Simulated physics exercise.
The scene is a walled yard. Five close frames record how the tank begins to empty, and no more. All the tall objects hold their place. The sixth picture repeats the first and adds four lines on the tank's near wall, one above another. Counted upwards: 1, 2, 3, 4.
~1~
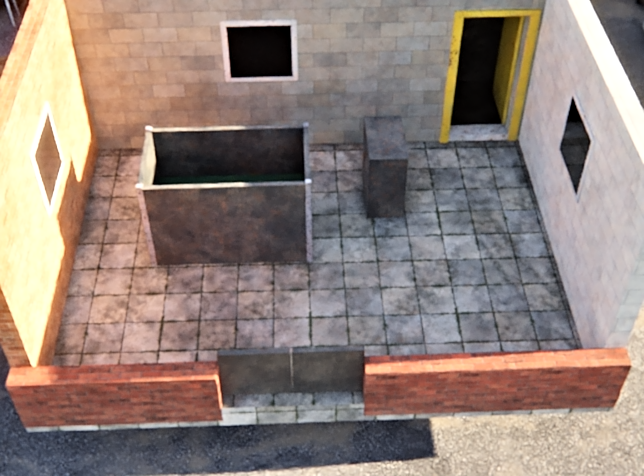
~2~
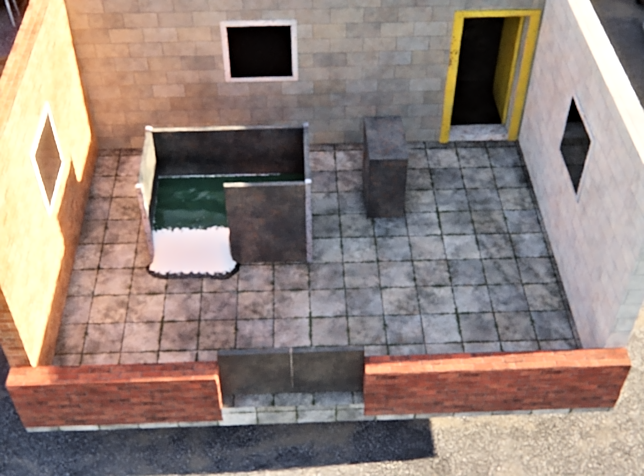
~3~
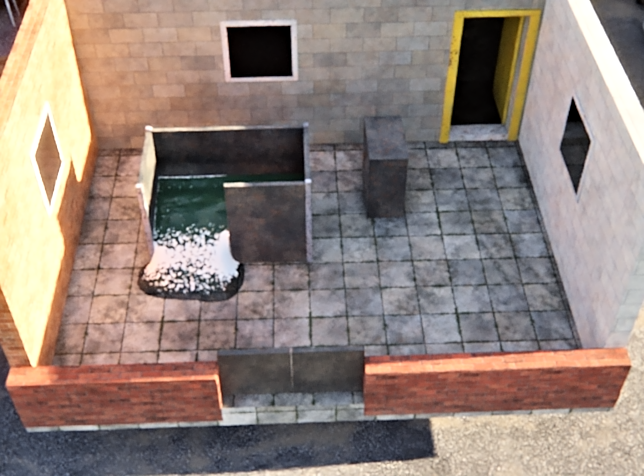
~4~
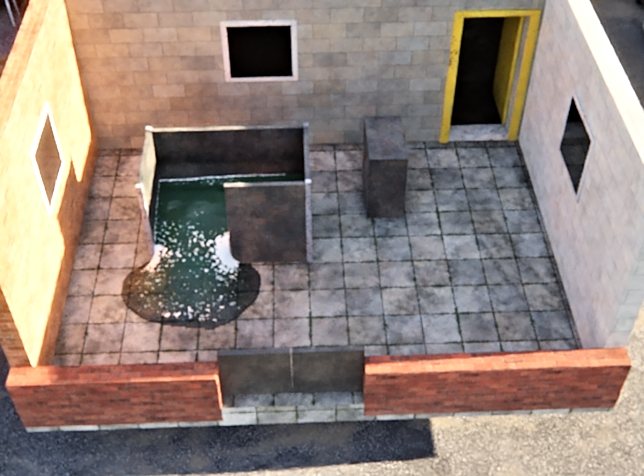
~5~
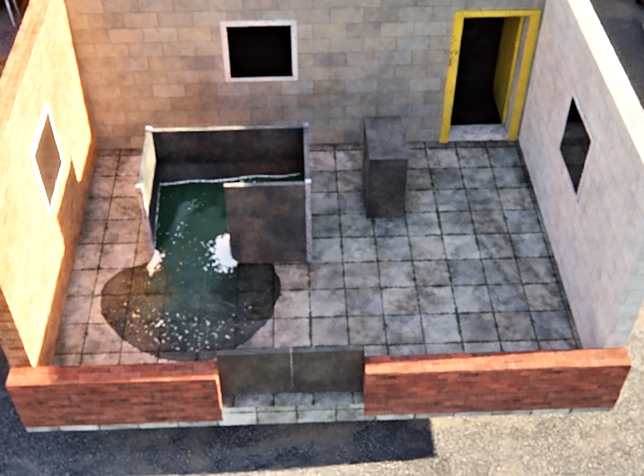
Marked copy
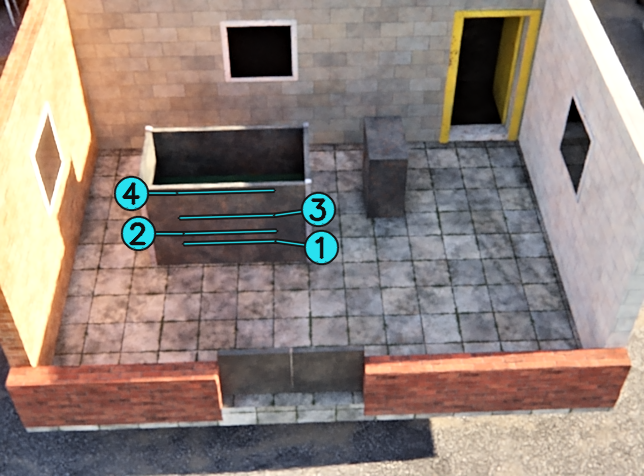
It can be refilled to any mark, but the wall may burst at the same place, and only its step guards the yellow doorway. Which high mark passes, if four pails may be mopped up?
3.
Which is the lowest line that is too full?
It is 4.
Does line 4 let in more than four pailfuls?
Yes.
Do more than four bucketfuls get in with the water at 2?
No.
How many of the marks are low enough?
Three of the four.
On the marked copy, 1 at (230, 242); 2 at (229, 232); 3 at (227, 216); 4 at (224, 191); from the bottom up 1, 2, 3, 4.
With 1, nothing gets over.
With 2, nothing gets over.
With 3, a splash gets over, under a bucket.
With 4, about 8 bucketfuls get in.
